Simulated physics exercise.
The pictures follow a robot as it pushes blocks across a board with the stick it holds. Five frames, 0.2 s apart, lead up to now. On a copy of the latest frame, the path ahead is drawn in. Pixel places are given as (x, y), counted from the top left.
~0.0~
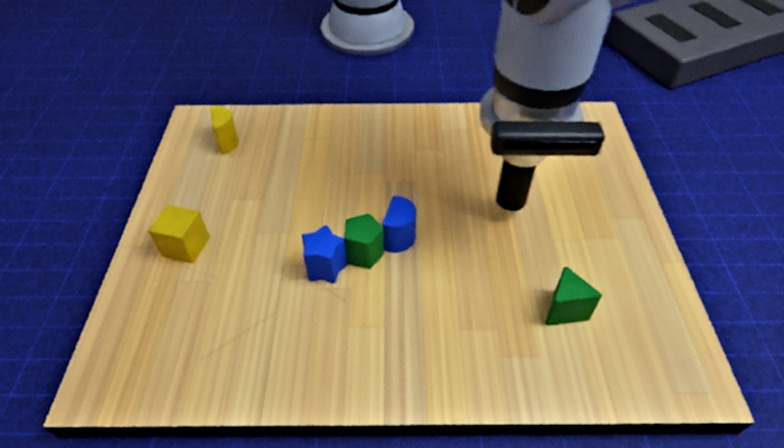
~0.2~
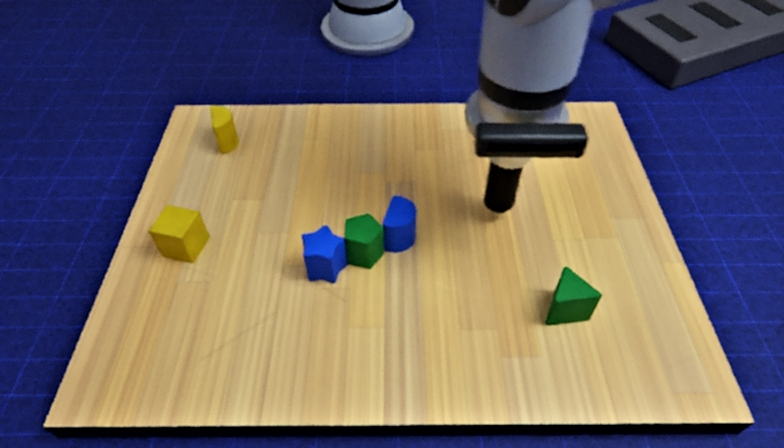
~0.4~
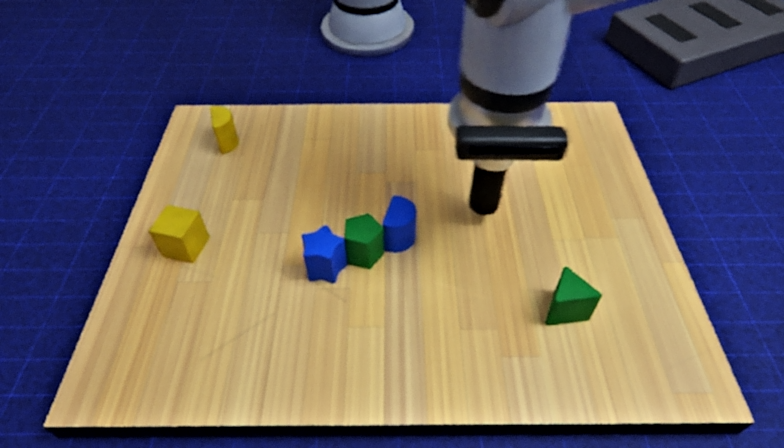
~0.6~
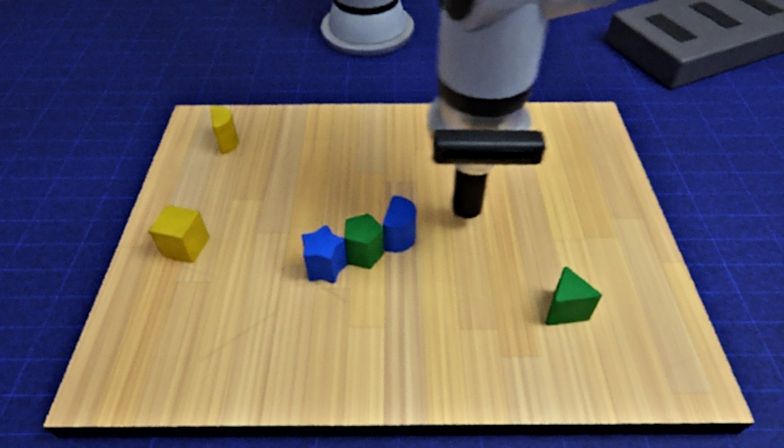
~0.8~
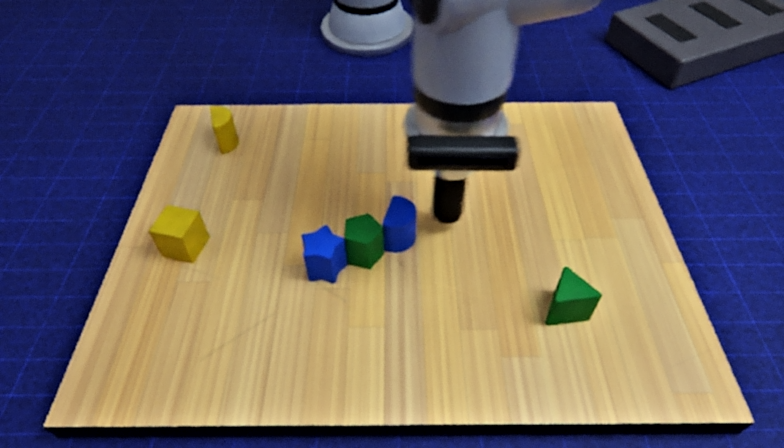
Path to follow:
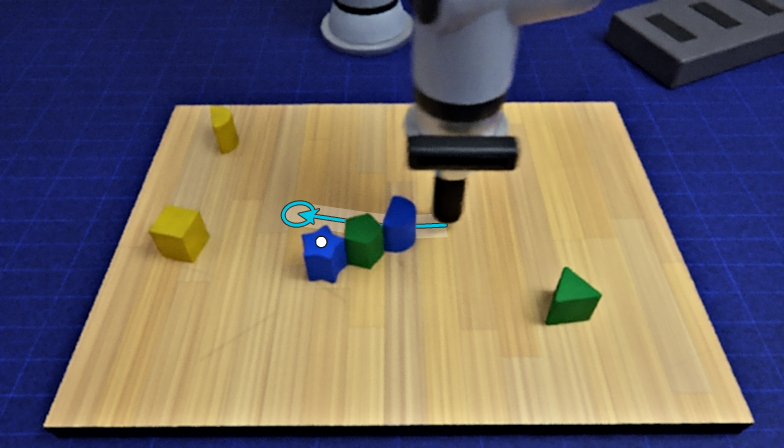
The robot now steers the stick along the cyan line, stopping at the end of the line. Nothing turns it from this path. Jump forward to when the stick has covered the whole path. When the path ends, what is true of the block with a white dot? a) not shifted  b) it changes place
That would be b.
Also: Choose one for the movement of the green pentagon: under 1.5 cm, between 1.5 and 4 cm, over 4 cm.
Between 1.5 and 4 cm.
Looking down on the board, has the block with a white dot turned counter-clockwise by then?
I expect not.
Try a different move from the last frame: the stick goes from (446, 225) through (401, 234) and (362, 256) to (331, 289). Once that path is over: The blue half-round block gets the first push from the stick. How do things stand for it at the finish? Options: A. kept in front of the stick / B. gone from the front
Correct choice: A.
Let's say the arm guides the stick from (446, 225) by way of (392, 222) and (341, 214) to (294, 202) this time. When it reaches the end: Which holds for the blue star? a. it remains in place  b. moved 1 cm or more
The one that fits is b, moved 1 cm or more.
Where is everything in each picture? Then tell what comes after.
The first frame shows tip of the stick at (511, 201), middles of tops, blue star at (321, 242), green pentagon at (362, 228), blue half-round block at (400, 212).
The second frame shows stick at (498, 203), nothing pushed.
The third frame shows stick at (484, 205), nothing pushed.
The fourth frame shows stick at (466, 209), nothing pushed.
The fifth frame shows stick at (447, 214), blue star at (321, 242), green pentagon at (362, 228), blue half-round block at (400, 212).
The line goes from (446, 225) by way of (395, 226) and (346, 221) to (298, 214); the dot is on the blue star.
What follows on the original path. One third of the way, stick at (395, 215); blue star at (315, 248), turned 25° clockwise; green pentagon at (353, 238); blue half-round block at (375, 220), turned 50° anticlockwise.
Two thirds of the way, stick at (345, 210); blue star at (309, 253), turned 30° clockwise; green pentagon at (346, 246), turned 20° anticlockwise; blue half-round block at (353, 221), turned 95° anticlockwise.
At the end, stick at (296, 202); blue star at (309, 253), turned 30° clockwise; green pentagon at (346, 246), turned 20° anticlockwise; blue half-round block at (353, 221), turned 95° anticlockwise.
